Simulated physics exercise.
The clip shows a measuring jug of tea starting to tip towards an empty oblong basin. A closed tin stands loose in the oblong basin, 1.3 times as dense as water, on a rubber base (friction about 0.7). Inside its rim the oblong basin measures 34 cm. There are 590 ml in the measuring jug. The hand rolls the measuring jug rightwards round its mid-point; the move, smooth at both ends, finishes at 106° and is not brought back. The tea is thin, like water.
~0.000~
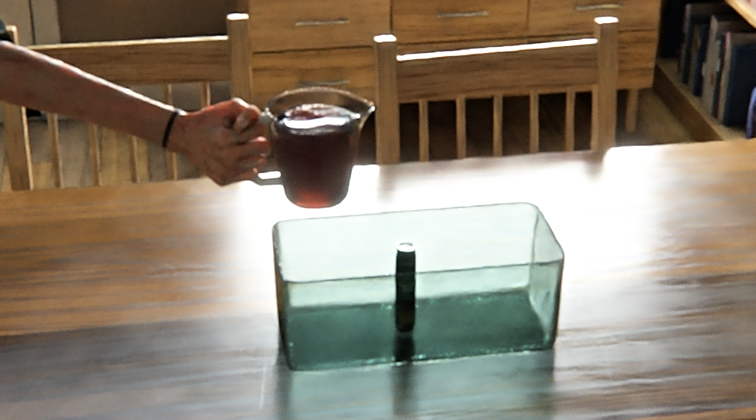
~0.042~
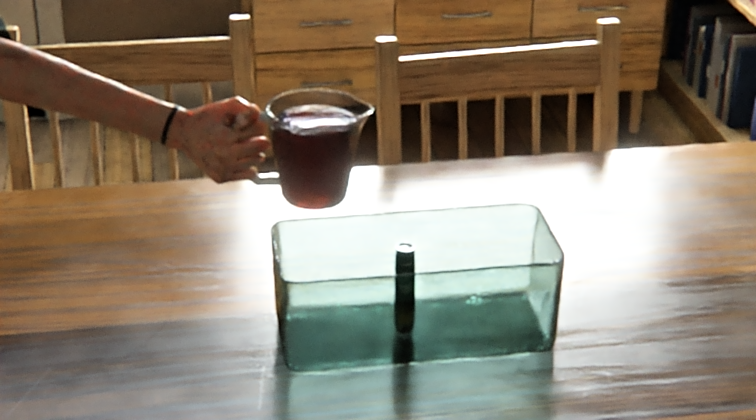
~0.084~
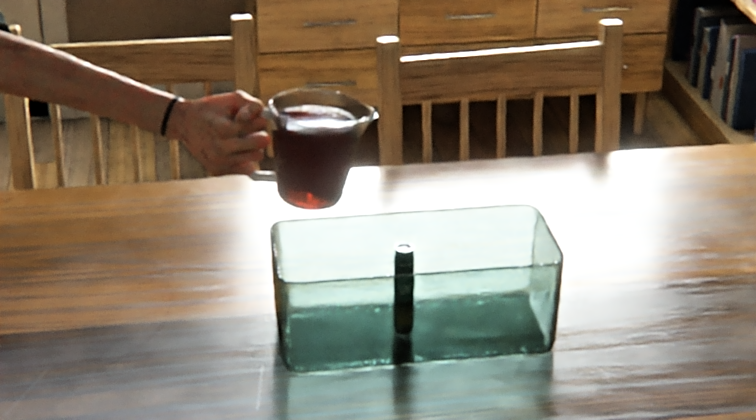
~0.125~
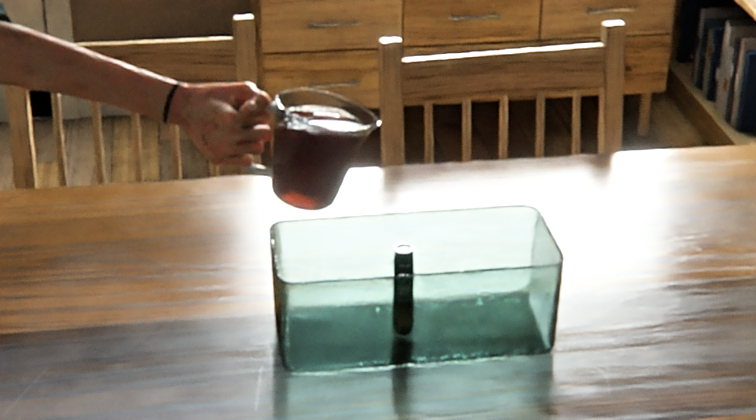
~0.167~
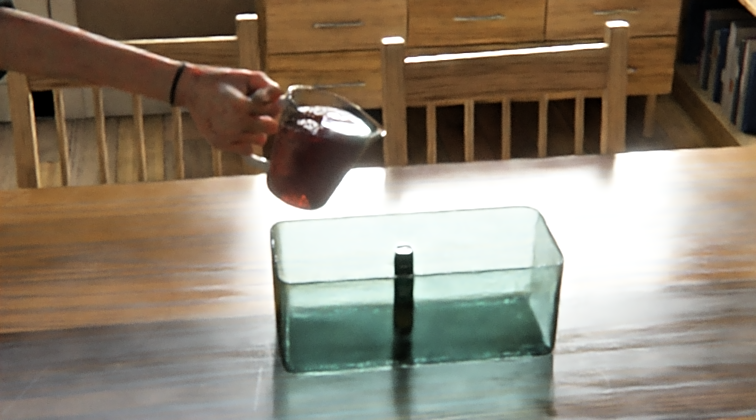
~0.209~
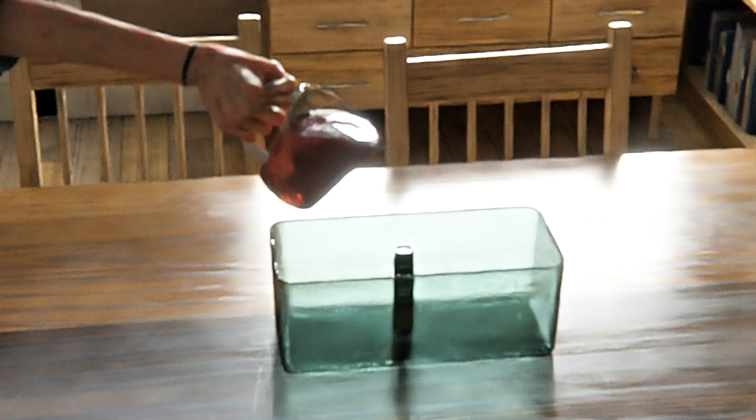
At a sunlit wooden table with chairs behind it, a hand holds a clear jug of dark reddish tea above and left of an oblong greenish glass basin with a small dark cylinder standing inside. The hand rolls the jug rightwards, slightly at first, then further, until it leans steeply with its spout towards the right.
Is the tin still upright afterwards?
It goes over.
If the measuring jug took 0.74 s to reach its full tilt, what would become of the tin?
Then it goes over.
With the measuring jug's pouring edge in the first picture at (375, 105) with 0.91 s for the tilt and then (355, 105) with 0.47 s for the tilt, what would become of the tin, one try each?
First it topples; then it topples.
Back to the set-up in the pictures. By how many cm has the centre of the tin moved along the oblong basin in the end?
About 8.0 cm.
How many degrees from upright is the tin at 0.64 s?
About 10°.
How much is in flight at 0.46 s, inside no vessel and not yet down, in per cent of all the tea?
Near 28 in a hundred.
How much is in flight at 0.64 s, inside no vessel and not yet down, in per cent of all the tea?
Some 10 per cent.
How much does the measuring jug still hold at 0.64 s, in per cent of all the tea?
Some 6 per cent.
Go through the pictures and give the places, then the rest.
Tilt 0°; pouring edge (373, 106); surface from (271, 123) to (359, 117); the oblong basin's rim runs from (277, 253) to (552, 231); the tin's top is at (406, 250), in the first frame.
Tilt 2°; pouring edge (374, 108); surface from (271, 122) to (358, 118), in the second frame.
Tilt 6°; pouring edge (376, 112); surface from (273, 120) to (360, 121), in the third frame.
Tilt 14°; pouring edge (381, 121); surface from (278, 118) to (365, 124), in the fourth frame.
Tilt 24°; pouring edge (385, 132); surface from (281, 121) to (373, 127), in the fifth frame.
Tilt 36°; pouring edge (387, 145); surface from (279, 134) to (384, 137); 1 per cent is over the edge, in the sixth frame.
Then, 0.46 s in, the tilt is 101° and 42 per cent is still to pour; the tin stands where it began.
Then, 0.64 s in, the tilt is 106° and 6 per cent is still to pour; the tin leans 8°.
Then, 0.82 s in, the tilt is 106° and 0 per cent is still to pour; the tin lies on its side.
Then, 1.03 s in, the tilt is 106° and 0 per cent is still to pour; the tin lies on its side.
Finally, the tin lies on its side.
